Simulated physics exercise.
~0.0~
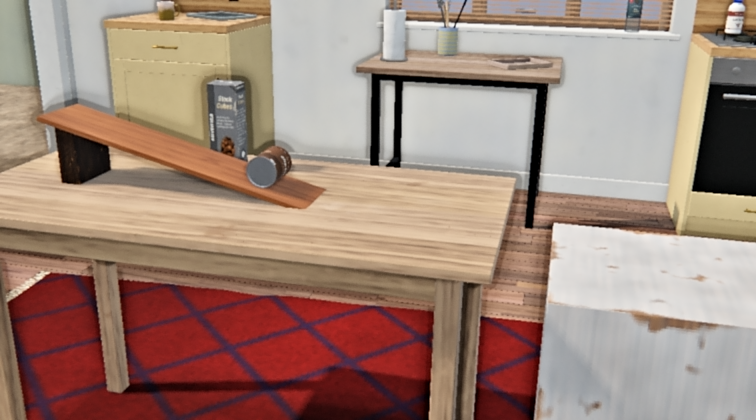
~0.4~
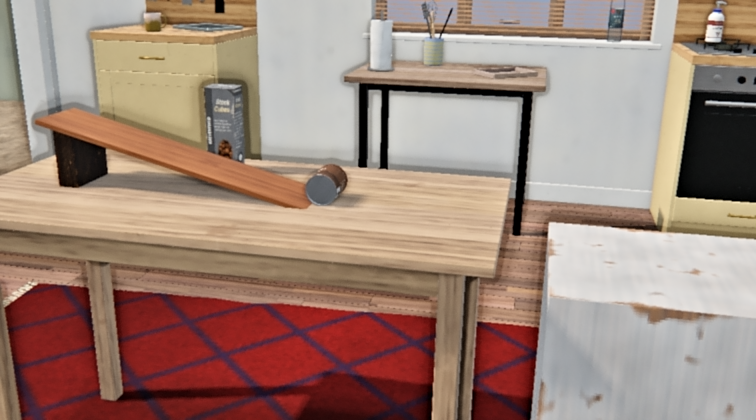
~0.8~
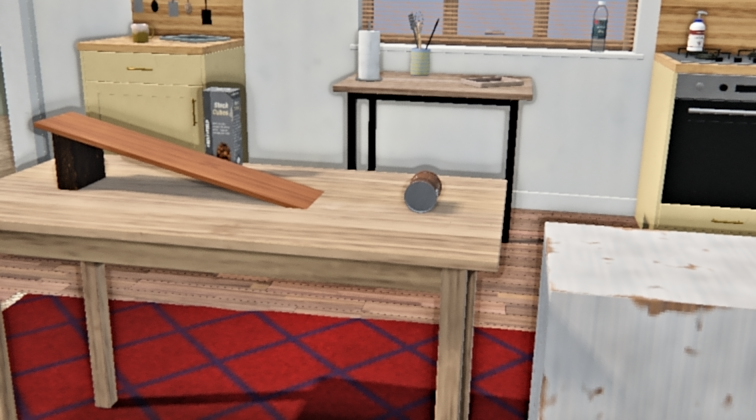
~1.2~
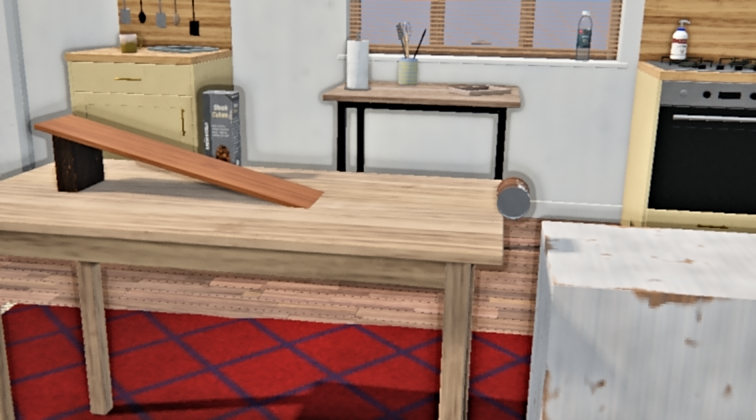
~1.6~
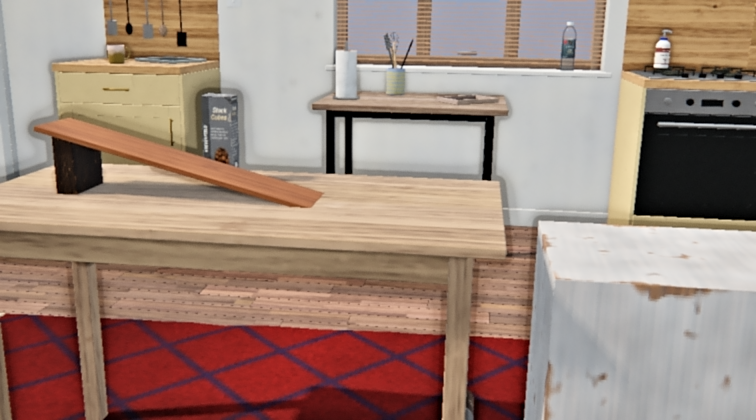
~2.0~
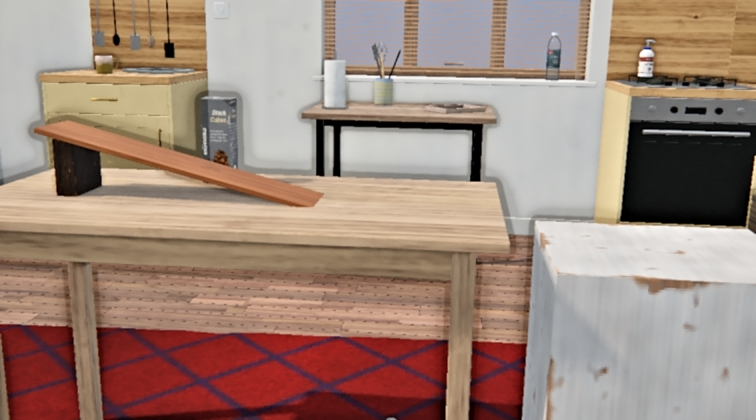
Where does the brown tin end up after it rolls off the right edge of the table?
It comes up short of the worn white top and drops down into the gap between it and the table.
